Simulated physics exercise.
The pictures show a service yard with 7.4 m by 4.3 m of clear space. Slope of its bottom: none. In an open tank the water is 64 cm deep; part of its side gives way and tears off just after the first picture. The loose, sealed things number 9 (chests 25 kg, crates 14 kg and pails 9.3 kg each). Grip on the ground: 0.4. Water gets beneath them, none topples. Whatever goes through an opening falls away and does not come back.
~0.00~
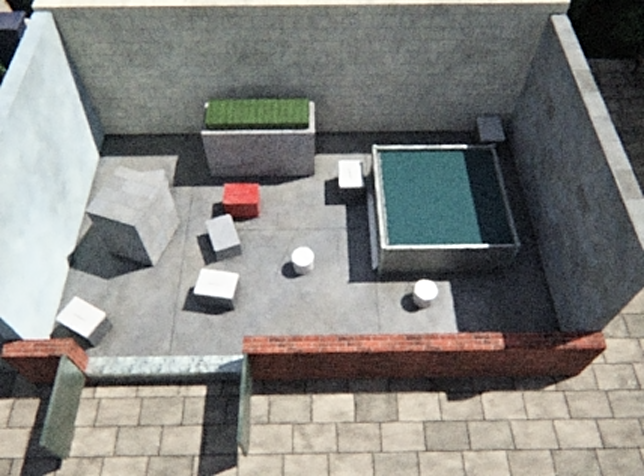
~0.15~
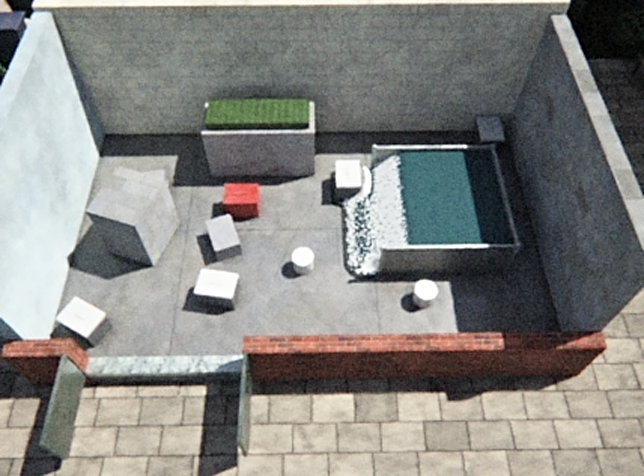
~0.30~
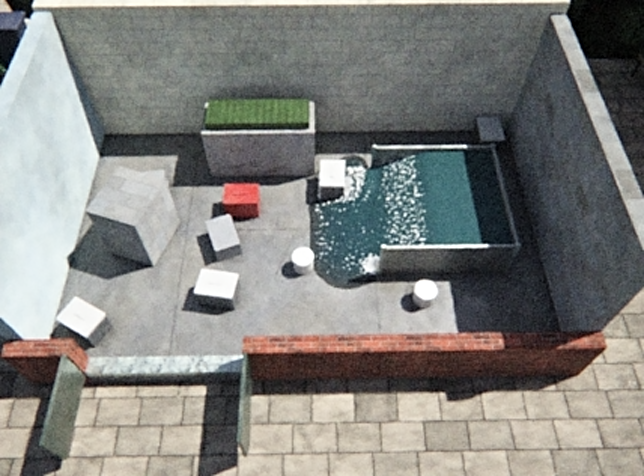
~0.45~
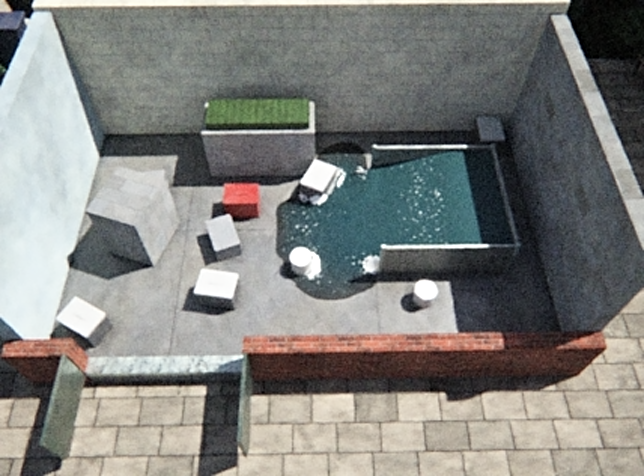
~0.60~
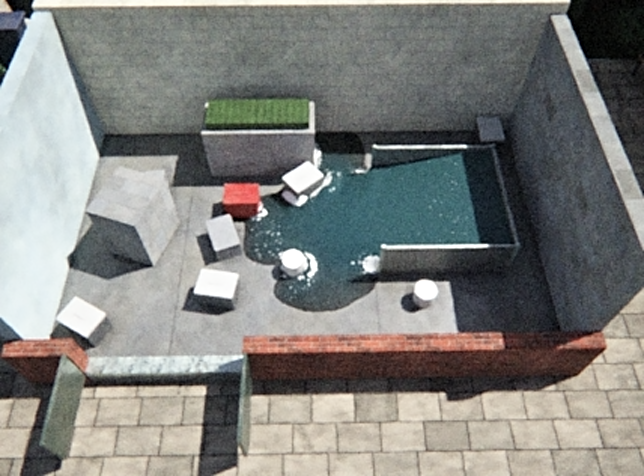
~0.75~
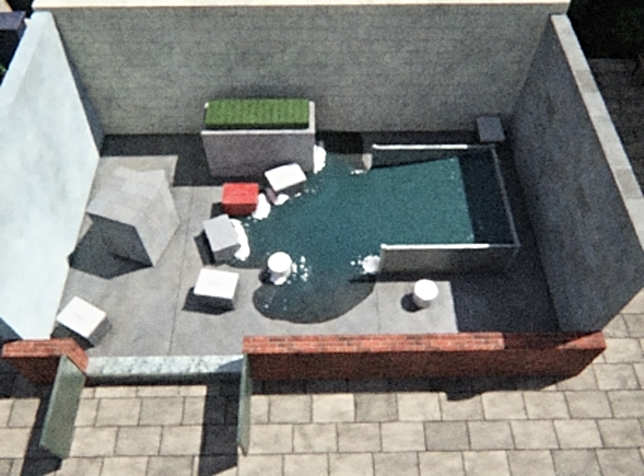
Teal water fills an open tank at the right of a walled grey yard, seen from high above the low brick front wall. Around it stand white and grey crates, white pails, a red chest and a grass-topped block at the back. The tank's left side gives way and water bursts out foaming, spreading leftward, carrying a white crate towards the red chest and nudging a pail left, while the camera stays still.
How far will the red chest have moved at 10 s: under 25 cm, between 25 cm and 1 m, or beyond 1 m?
It ends well off its spot.
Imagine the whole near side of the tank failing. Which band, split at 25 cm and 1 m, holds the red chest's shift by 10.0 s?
In that case the red chest barely shifts.
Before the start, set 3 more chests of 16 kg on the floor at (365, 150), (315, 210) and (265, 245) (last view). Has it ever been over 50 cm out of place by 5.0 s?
Spot by spot, in turn: Falls short, exceeds it, exceeds it.
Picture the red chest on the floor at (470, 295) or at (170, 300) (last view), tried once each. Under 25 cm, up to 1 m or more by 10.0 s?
From the first place it is barely disturbed; from the second it goes well off.
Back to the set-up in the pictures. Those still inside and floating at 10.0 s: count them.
Count at that moment: 1.
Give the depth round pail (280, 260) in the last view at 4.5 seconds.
About 16 cm.
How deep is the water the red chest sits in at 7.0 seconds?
7 cm, roughly.
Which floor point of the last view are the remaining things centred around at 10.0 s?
It works out to somewhere near (237, 235) on the floor.
After 2.0 s the red chest is near (139, 180), 1.7 m from its start, aground; 0 of 9 are out; 1 afloat.
After 4.5 s the red chest is near (92, 210), 2.3 m from its start, afloat; 2 of 9 are out; 4 afloat.
After 7.0 s the red chest is near (79, 247), 2.6 m from its start, aground; 2 of 9 are out; 1 afloat.
After 10.0 s the red chest is near (79, 248), 2.6 m from its start, aground; 2 of 9 are out; 1 afloat.
